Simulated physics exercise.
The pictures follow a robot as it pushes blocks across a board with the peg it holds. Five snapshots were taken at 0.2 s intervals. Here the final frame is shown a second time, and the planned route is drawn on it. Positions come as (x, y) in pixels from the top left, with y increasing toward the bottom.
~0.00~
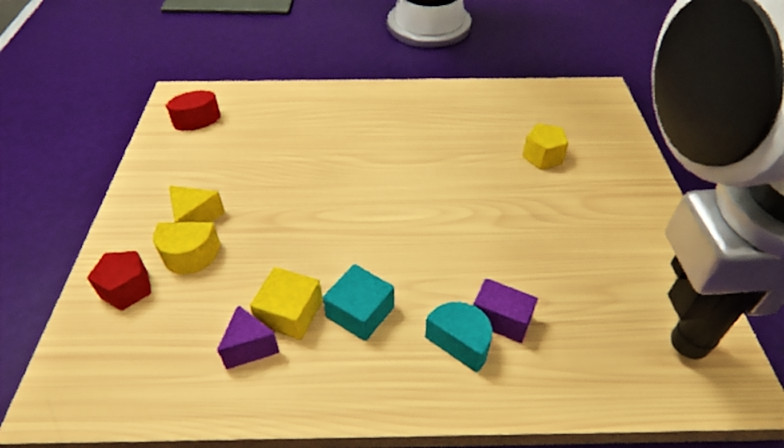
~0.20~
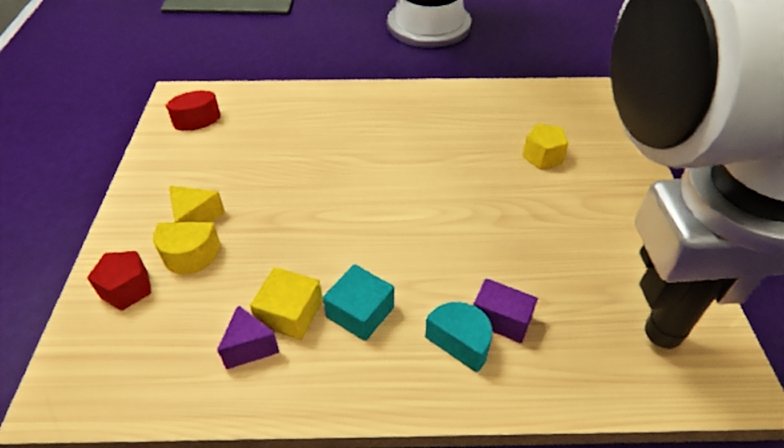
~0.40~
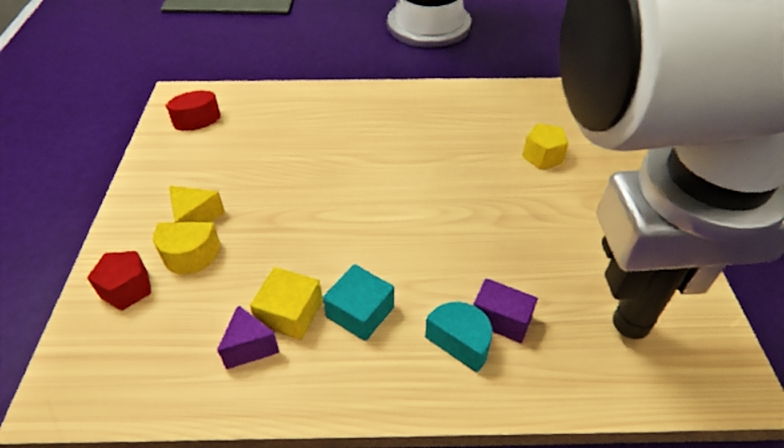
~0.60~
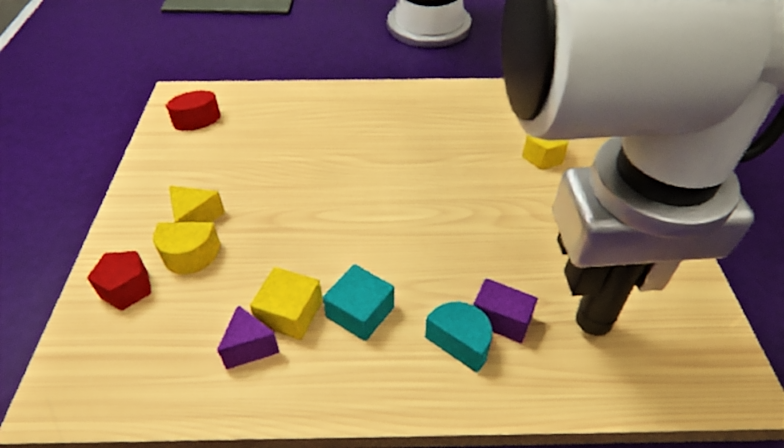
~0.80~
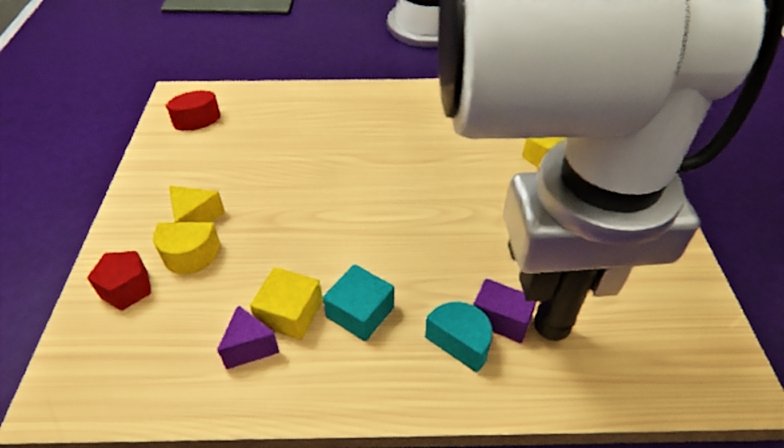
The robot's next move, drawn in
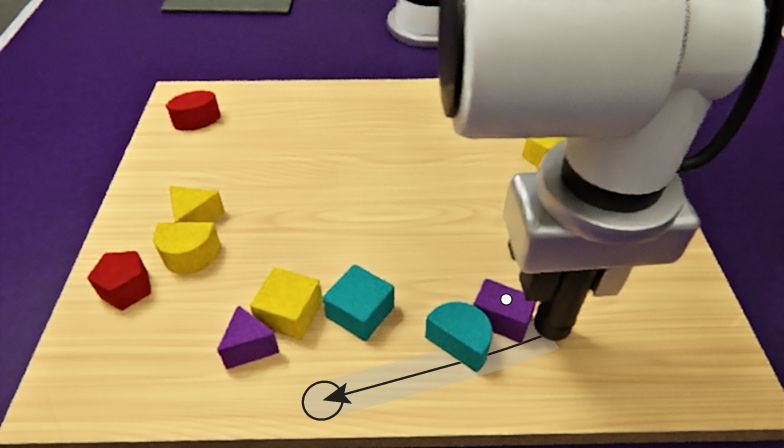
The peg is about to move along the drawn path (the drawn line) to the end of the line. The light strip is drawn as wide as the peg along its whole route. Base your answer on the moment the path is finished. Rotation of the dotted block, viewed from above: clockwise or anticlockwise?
Answer: With the clock.
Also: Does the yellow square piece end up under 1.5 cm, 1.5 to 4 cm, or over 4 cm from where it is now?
Moves under 1.5 cm.
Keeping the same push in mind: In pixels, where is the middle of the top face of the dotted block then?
Around (481, 292).
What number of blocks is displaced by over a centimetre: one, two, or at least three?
I'd put the number at two.
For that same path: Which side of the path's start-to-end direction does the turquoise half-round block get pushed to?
The turquoise half-round block is shifted sideways to the right, facing along the path from start to end.
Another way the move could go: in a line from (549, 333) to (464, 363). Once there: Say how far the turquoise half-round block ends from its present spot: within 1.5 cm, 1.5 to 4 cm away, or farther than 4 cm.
I reckon it covers between 1.5 and 4 cm.
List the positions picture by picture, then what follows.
In the first frame, lower end of the peg (689, 344), tops of blocks, yellow square piece (285, 292), turquoise square piece (359, 291), turquoise half-round block (464, 323), purple oblong (506, 299).
In the second frame, peg (663, 333), blocks as before.
In the third frame, peg (631, 324), blocks as before.
In the fourth frame, peg (593, 321), blocks as before.
In the fifth frame, peg (552, 326), yellow square piece (285, 292), turquoise square piece (359, 291), turquoise half-round block (464, 323), purple oblong (506, 299).
The drawn path runs from (549, 333) to (323, 400); the dot is on the purple oblong.
On the path given first. One third of the way, peg (481, 350); turquoise half-round block (437, 323), turned 15° clockwise; purple oblong (481, 292), turned 35° clockwise.
Two thirds of the way, peg (403, 372); turquoise half-round block (395, 318), turned 85° clockwise; purple oblong (481, 292), turned 35° clockwise.
At the end, peg (321, 394); yellow square piece not moved; turquoise square piece not moved; turquoise half-round block (395, 318), turned 85° clockwise; purple oblong (481, 292), turned 35° clockwise.
